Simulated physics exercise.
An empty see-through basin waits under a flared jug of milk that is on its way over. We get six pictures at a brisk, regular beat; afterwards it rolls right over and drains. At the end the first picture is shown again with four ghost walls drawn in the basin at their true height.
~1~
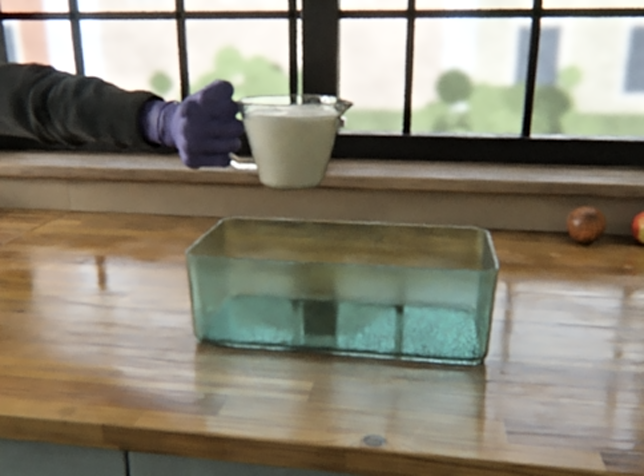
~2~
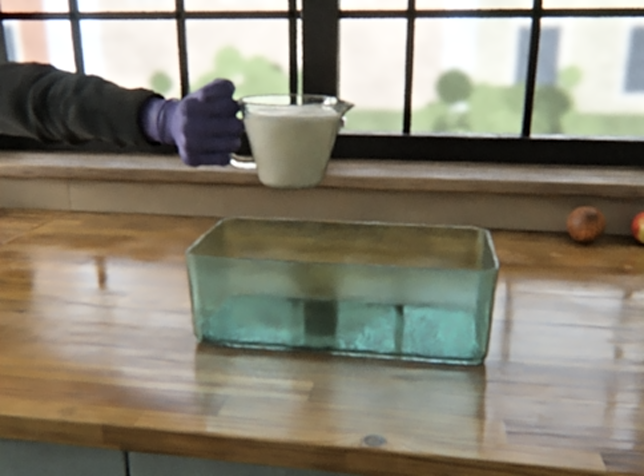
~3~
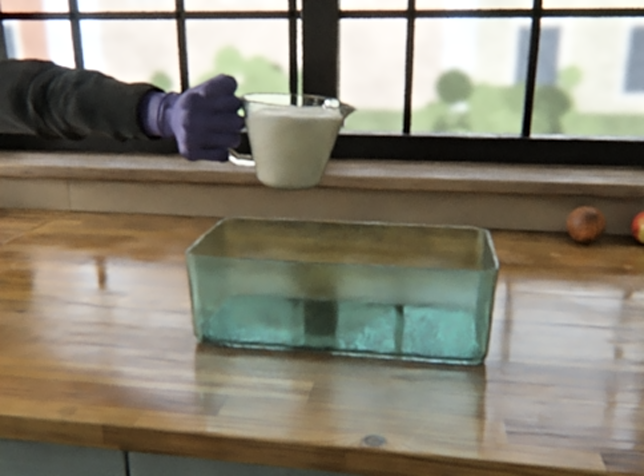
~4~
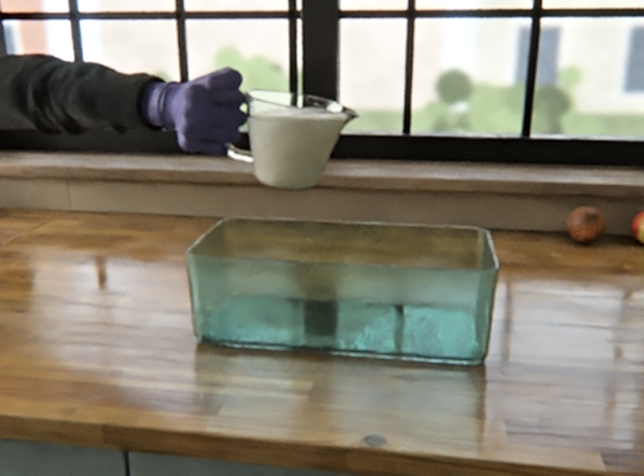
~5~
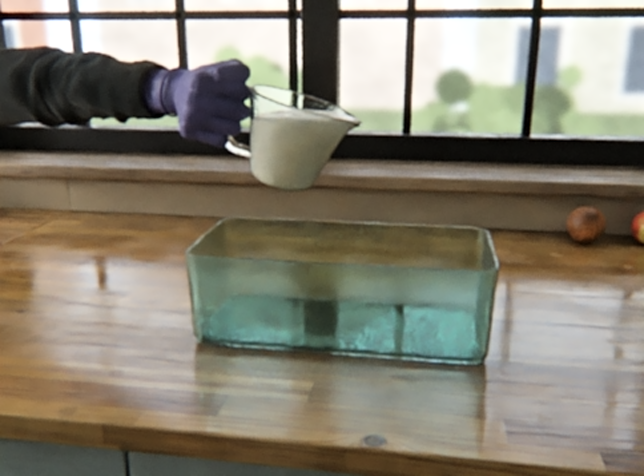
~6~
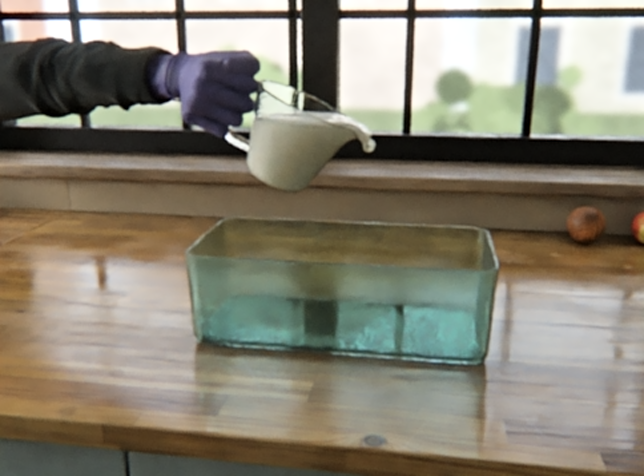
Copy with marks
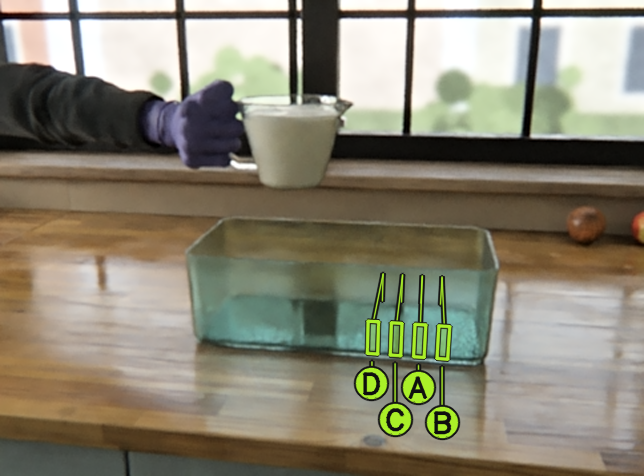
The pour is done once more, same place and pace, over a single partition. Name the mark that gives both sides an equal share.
Go for C.
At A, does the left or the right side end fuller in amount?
More ends on the left.
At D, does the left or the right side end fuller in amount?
The right side.
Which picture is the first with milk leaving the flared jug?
In picture 6.
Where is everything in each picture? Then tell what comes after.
Upright, lip at (353, 104); basin from (195, 339) to (488, 361); nothing has left yet, in the first picture.
Upright, lip at (354, 105); nothing has left yet, in the second picture.
Tipped about 4°, lip at (356, 109); nothing has left yet, in the third picture.
Tipped about 10°, lip at (359, 115); nothing has left yet, in the fourth picture.
Tipped about 17°, lip at (361, 124); nothing has left yet, in the fifth picture.
Tipped about 25°, lip at (363, 135); milk is over the lip, down to (370, 148), in the sixth picture.
On the marked copy, A at (418, 365); B at (442, 366); C at (395, 363); D at (371, 361).
Choosing A, about 85 % ends left of the wall and 14 % right of it.
Choosing B, about 94 % ends left of the wall and 5 % right of it.
Choosing C, about 46 % ends left of the wall and 53 % right of it.
Choosing D, about 15 % ends left of the wall and 84 % right of it.
